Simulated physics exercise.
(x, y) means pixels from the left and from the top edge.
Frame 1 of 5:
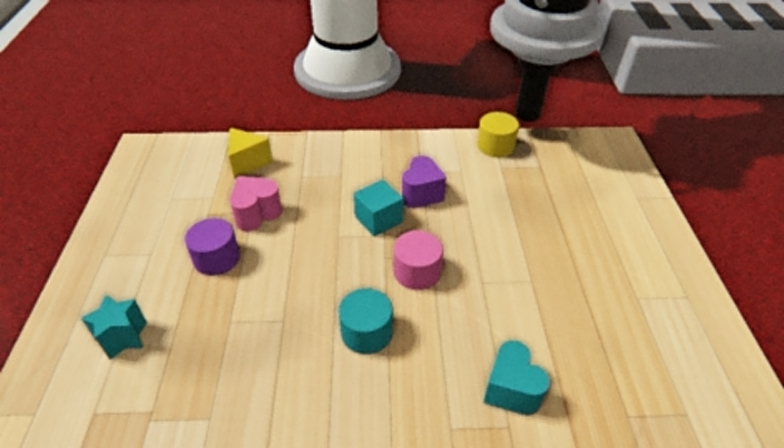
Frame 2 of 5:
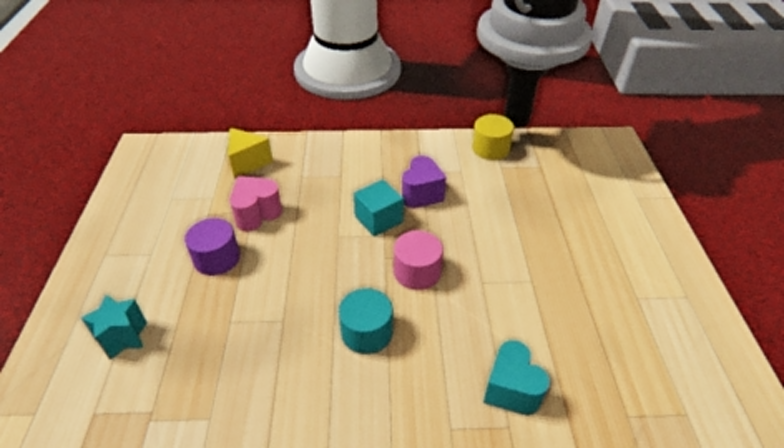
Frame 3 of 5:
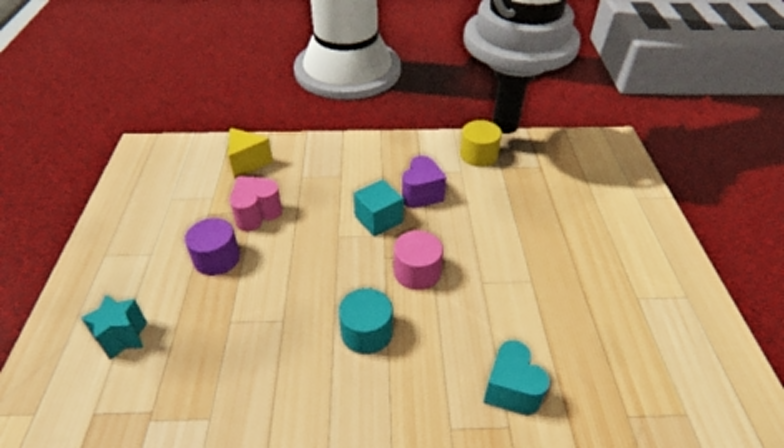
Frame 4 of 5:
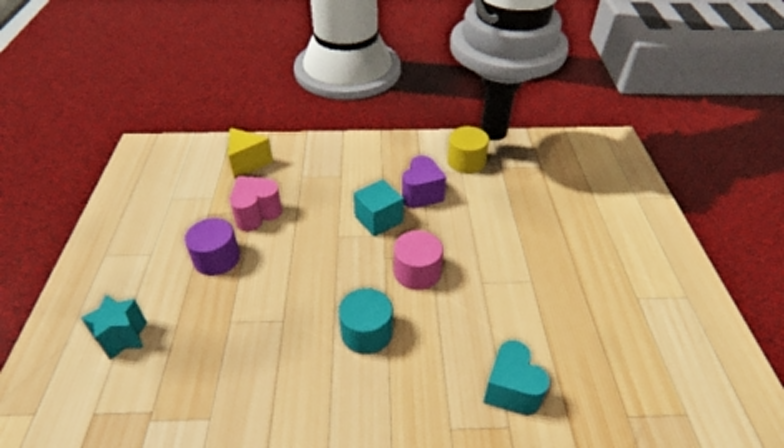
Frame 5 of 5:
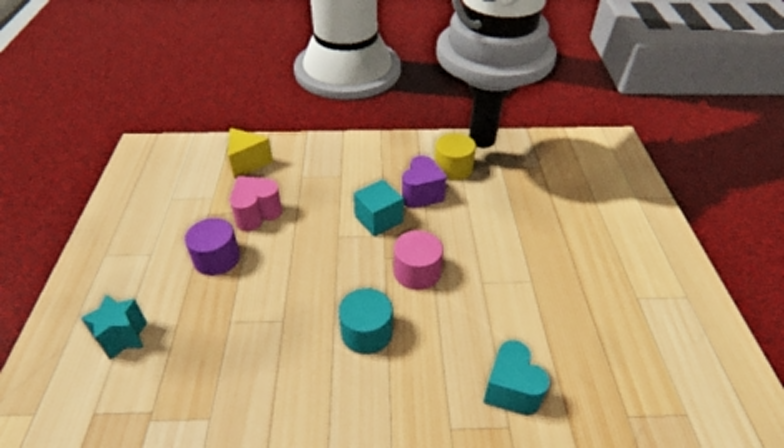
A black rod on a robotic arm pushes the yellow disc left and slightly toward the viewer, bringing it beside the purple heart block, while the turquoise, pink, purple and yellow blocks elsewhere on the wooden board stay still.
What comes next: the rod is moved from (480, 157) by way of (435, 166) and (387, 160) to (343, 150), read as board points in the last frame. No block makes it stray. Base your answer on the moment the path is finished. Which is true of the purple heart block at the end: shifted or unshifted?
The push reaches it.
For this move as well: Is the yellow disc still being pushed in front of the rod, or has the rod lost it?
No longer ahead of the rod.
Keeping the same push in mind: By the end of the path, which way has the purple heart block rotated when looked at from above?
It turns counter-clockwise.
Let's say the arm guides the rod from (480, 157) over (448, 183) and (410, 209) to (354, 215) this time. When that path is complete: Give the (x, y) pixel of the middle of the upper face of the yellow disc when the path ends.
Somewhere near (409, 154).
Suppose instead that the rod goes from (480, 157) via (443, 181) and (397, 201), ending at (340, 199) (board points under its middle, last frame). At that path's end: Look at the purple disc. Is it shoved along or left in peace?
At the end, its place is the same.
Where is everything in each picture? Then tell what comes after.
The first picture shows rod's lower end at (528, 116); turquoise square at (378, 195); purple heart block at (423, 170); yellow disc at (500, 122).
The second picture shows rod at (516, 121); yellow disc at (495, 125).
The third picture shows rod at (505, 127); yellow disc at (482, 131).
The fourth picture shows rod at (494, 134); yellow disc at (469, 138).
The fifth picture shows rod at (482, 141); turquoise square at (378, 195); purple heart block at (423, 170); yellow disc at (456, 144).
On the path given first. One third of the way, rod at (434, 150); purple heart block at (406, 179), turned 60° anticlockwise; yellow disc at (407, 154).
Two thirds of the way, rod at (386, 143); turquoise square at (376, 196); purple heart block at (404, 181), turned 70° anticlockwise; yellow disc at (379, 157).
At the end, rod at (342, 133); turquoise square at (376, 196); purple heart block at (404, 181), turned 70° anticlockwise; yellow disc at (379, 157).
